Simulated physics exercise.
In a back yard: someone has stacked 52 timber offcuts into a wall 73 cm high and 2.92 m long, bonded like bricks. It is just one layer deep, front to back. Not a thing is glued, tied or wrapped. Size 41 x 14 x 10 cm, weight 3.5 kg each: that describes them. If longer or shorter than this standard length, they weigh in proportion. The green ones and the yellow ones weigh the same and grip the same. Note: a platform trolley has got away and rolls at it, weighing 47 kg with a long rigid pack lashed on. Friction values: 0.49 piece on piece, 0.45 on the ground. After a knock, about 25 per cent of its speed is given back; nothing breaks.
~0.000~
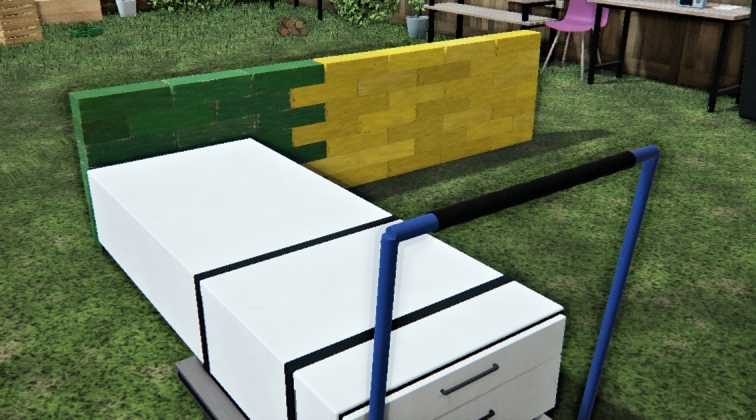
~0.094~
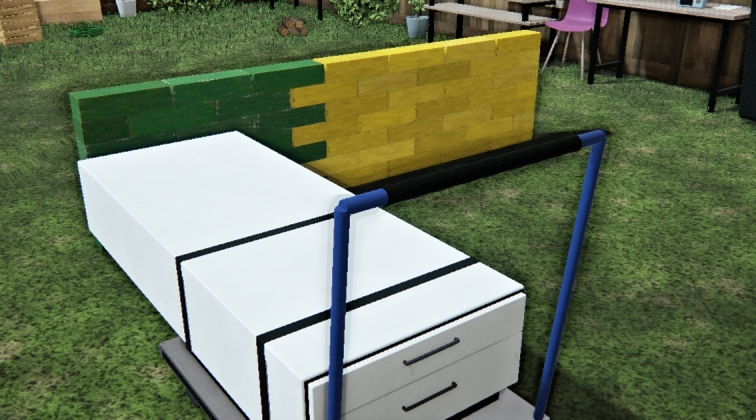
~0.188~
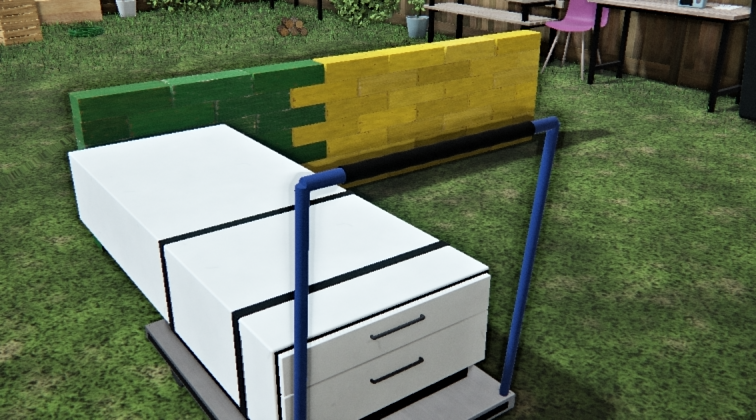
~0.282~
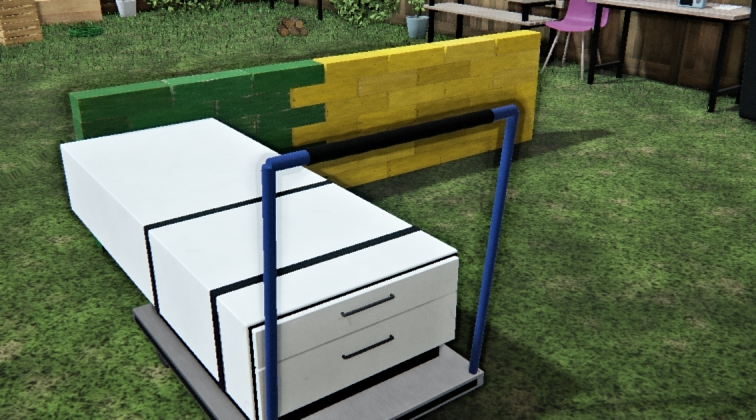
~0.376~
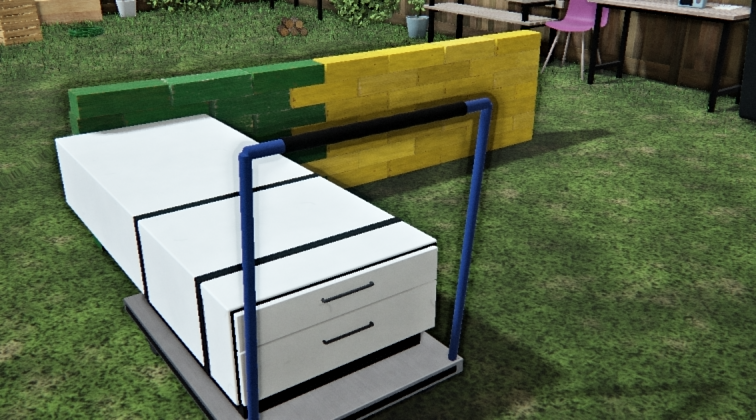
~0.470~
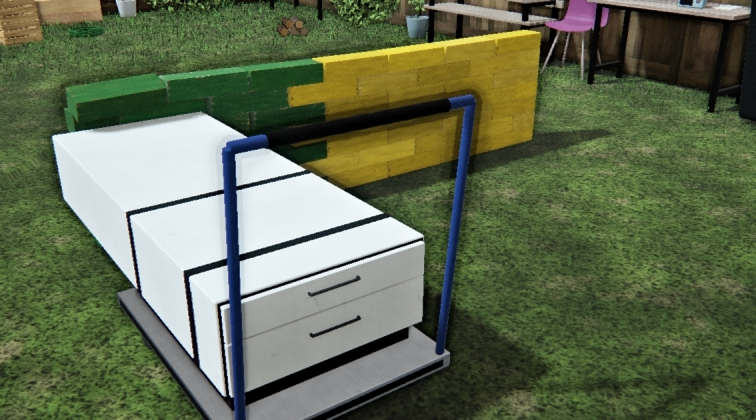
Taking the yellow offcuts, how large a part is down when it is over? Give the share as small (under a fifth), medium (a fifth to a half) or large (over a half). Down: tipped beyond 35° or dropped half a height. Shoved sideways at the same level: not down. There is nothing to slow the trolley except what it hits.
The share is small.
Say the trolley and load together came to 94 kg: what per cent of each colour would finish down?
Result: Yellow 10, green 80 %.
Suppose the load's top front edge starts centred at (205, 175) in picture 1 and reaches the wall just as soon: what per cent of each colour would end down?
You'd end up with yellow at 10 per cent down and green at 70 per cent.
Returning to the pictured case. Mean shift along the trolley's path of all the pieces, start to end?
Averaged out, it's some 20 centimetres.
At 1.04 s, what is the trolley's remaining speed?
Speed: Near 0.2 m/s.
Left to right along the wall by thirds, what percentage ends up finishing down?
90, 20 and 0 per cent, from left to right.
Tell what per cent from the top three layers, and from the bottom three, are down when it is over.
The top part comes to 50 per cent, the bottom part to 20 per cent.
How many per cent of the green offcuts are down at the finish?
Green: 80%.
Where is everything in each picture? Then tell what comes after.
In the first frame (places mark the middle of the side facing us), load (95, 197) 44 cm short of the wall; top yellow offcut (358, 69); top green offcut (127, 104); nothing disturbed.
Load (85, 187) 30 cm short of the wall; top yellow offcut (358, 69), in the second frame.
Load (76, 177) 17 cm short of the wall; top yellow offcut (358, 69), in the third frame.
Load (67, 168) 42 mm short of the wall; top yellow offcut (358, 69), in the fourth frame.
Load (62, 162) 48 mm into the wall's line; top yellow offcut (359, 69); top green offcut (126, 101) shifted 15 mm; 10 disturbed, none down, in the fifth frame.
Load (59, 159) 10 cm into the wall's line; top yellow offcut (358, 68); top green offcut (124, 105) leaning 19°; 17 disturbed, none down, in the sixth frame.
After 0.74 s, load 16 cm past the wall's line, still rolling; none of the 31 yellow offcuts down (5 of 52 in all colours); top yellow offcut leaning 26°; top green offcut leaning 12°, 19 cm lower.
After 1.04 s, load 22 cm past the wall's line, still rolling; 2 of the 31 yellow offcuts down (19 of 52 in all colours); top yellow offcut on its side; top green offcut leaning 14°, 47 cm lower.
At rest (2.1 s), load 30 cm past the wall's line, stopped; 2 of the 31 yellow offcuts down (19 of 52 in all colours); top yellow offcut upside down; top green offcut 48 cm lower. That is 6 per cent. As the last picture would show them, middles, top yellow offcut near (361, 147), top green offcut near (112, 174).
